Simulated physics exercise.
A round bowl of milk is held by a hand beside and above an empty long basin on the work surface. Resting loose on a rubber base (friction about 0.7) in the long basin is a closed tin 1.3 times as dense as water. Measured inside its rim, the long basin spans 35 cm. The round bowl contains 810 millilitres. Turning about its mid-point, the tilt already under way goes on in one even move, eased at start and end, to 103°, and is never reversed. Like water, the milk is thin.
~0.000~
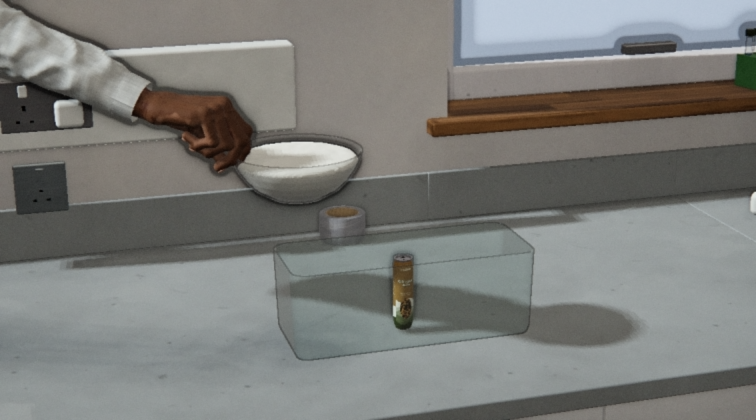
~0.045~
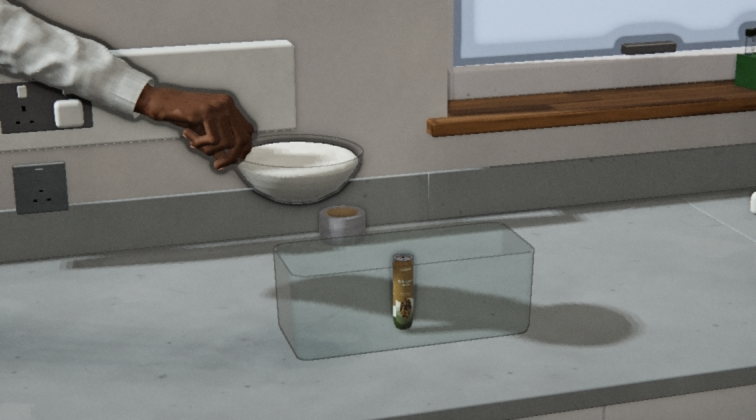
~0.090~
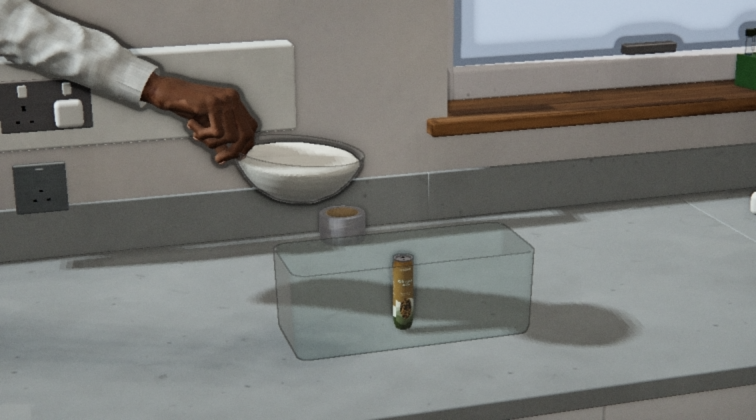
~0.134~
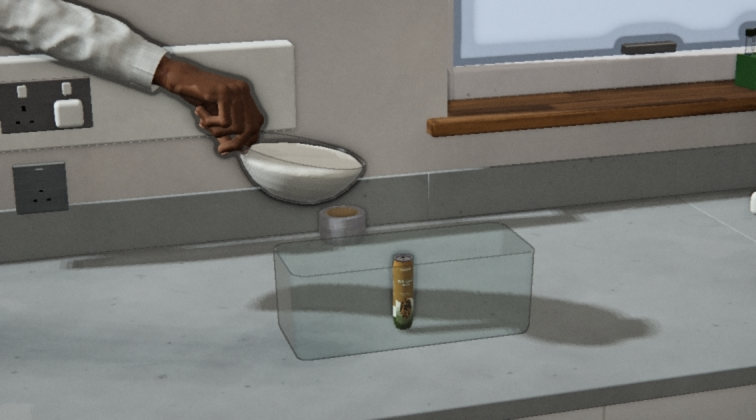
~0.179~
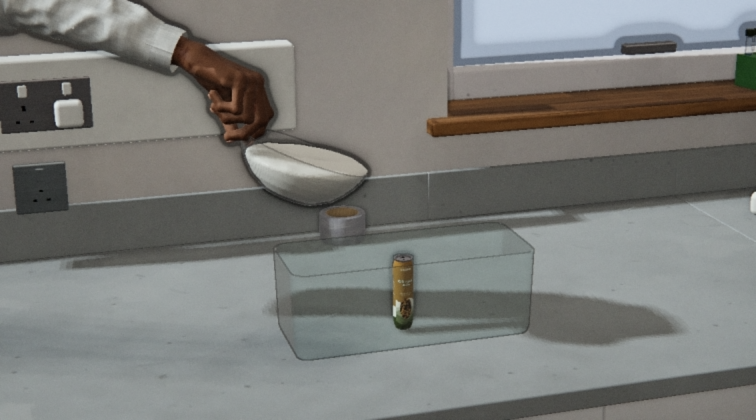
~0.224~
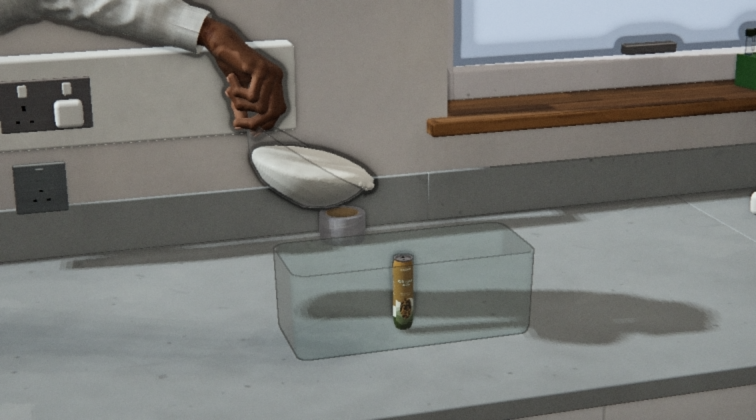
We see a hand holding a round, pale bowl above a clear, long basin on a grey worktop, with a small tin in view. The bowl starts level, then tilts steadily down to the right as the hand shifts rightward.
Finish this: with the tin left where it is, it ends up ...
It ends up knocked over.
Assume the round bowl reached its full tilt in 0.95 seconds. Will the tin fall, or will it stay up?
So the tin will hold steady.
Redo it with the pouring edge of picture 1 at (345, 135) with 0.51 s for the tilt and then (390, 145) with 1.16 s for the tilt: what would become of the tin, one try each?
First it tips over; then it stays on its base.
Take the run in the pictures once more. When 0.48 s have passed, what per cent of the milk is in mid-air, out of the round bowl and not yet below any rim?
About 20 per cent.
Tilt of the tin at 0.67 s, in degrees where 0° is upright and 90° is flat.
Lean: Around 15° from upright.
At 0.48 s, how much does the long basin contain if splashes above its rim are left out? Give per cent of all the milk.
Fraction in basin: Approx. 78%.
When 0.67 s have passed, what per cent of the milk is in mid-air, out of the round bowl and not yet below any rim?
Close to 2 in every hundred parts.
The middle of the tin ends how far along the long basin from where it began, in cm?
Shift of tin centre: Approx. 8.0 cm.
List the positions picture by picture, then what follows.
The first picture shows tilt 0°; pouring edge (360, 146); surface from (235, 162) to (355, 152); the long basin's rim runs from (282, 262) to (519, 237); the tin's top is at (403, 261).
The second picture shows tilt 2°; pouring edge (361, 148); surface from (235, 161) to (355, 153).
The third picture shows tilt 6°; pouring edge (362, 153); surface from (237, 158) to (356, 156).
The fourth picture shows tilt 13°; pouring edge (363, 161); surface from (240, 154) to (359, 160).
The fifth picture shows tilt 22°; pouring edge (363, 171); surface from (245, 152) to (360, 165); 2 per cent is over the edge.
The sixth picture shows tilt 33°; pouring edge (361, 184); surface from (252, 155) to (345, 168); 9 per cent is over the edge.
By 0.48 s the tilt is 96° and 2 per cent is still to pour; the tin stands where it began.
By 0.67 s the tilt is 103° and 0 per cent is still to pour; the tin leans 17°.
By 0.87 s the tilt is 103° and 0 per cent is still to pour; the tin lies on its side.
By 1.08 s the tilt is 103° and 0 per cent is still to pour; the tin lies on its side.
At rest the tin lies on its side.
